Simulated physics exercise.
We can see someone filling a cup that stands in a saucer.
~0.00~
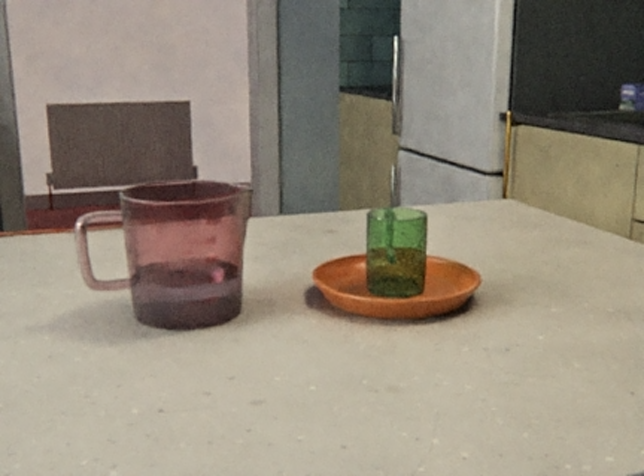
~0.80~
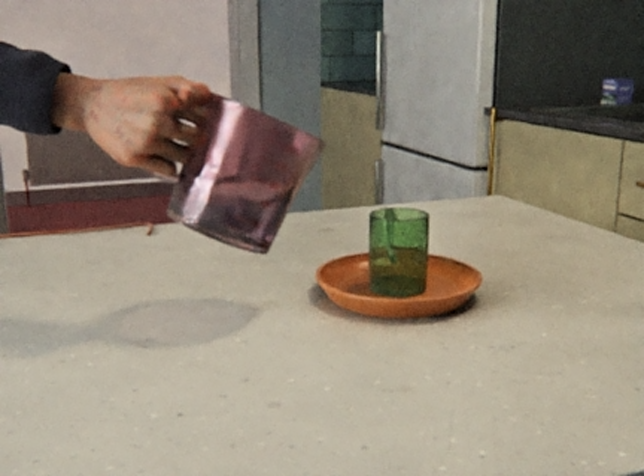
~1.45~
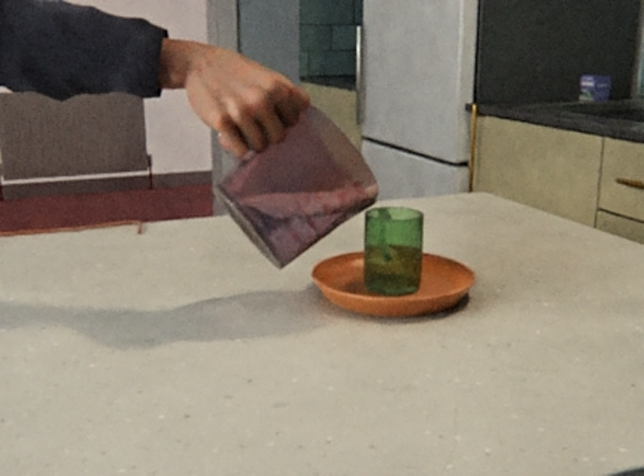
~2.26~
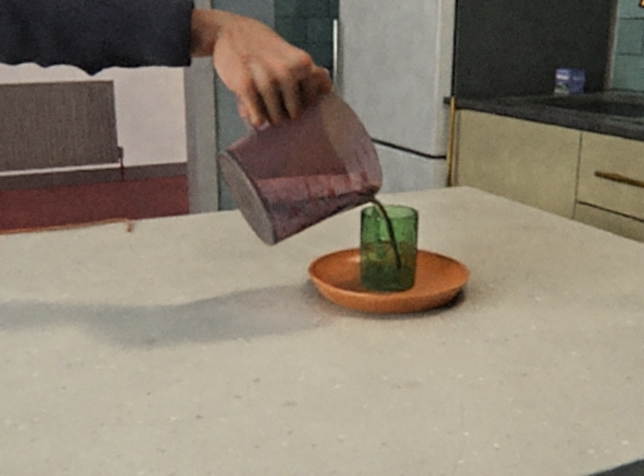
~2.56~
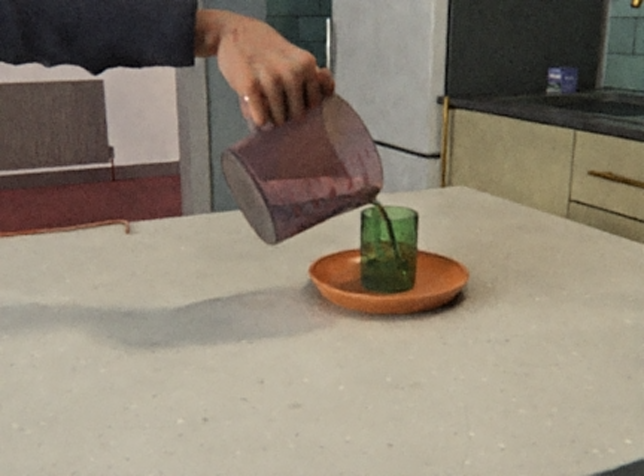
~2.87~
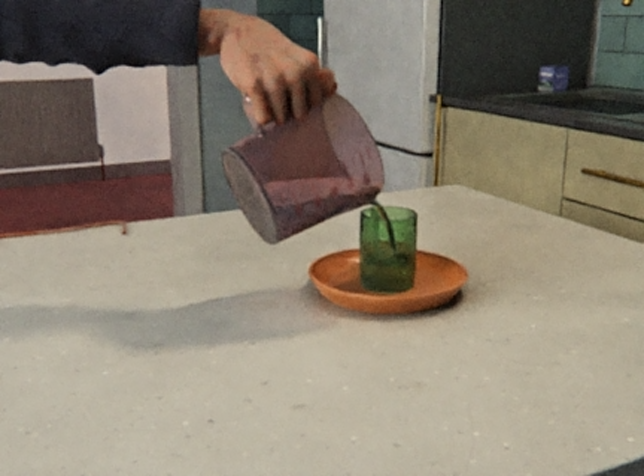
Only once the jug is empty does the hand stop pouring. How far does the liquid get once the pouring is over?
It reaches the saucer and no further.
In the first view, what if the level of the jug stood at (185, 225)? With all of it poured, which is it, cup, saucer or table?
Outcome: Overflow to the top.
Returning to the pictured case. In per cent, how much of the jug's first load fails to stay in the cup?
About 35 %.
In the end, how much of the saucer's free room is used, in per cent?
The saucer ends up around 40 per cent full.
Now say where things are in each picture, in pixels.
At the start; jug (186, 249) about a third full; cup (396, 249) empty; saucer (431, 305) dry, in the first frame.
A hand has the jug; jug (243, 172) tipped 25° with all of its load; cup (399, 249) empty, in the second frame.
The jug is tipped; jug (296, 187) tipped 55° with all of its load; cup (393, 248) empty, in the third frame.
The stream is running; jug (300, 169) tipped 65° with nearly all of its load; cup nearly empty, surface at (388, 270), in the fourth frame.
The stream is running; jug (302, 170) tipped 70° with nearly all of its load; cup (389, 246) about a quarter full, in the fifth frame.
The stream is running; jug (303, 170) tipped 70° with about three quarters of its load; cup about a quarter full, surface at (388, 260); saucer (430, 299) dry, in the sixth frame.
Around 5.0 s, the cup is nearly full; the saucer is dry.
Around 6.7 s, the cup is full to the brim; the saucer is wet, with room to spare.
Around 8.7 s, the cup is full to the brim; the saucer is wet, with room to spare.
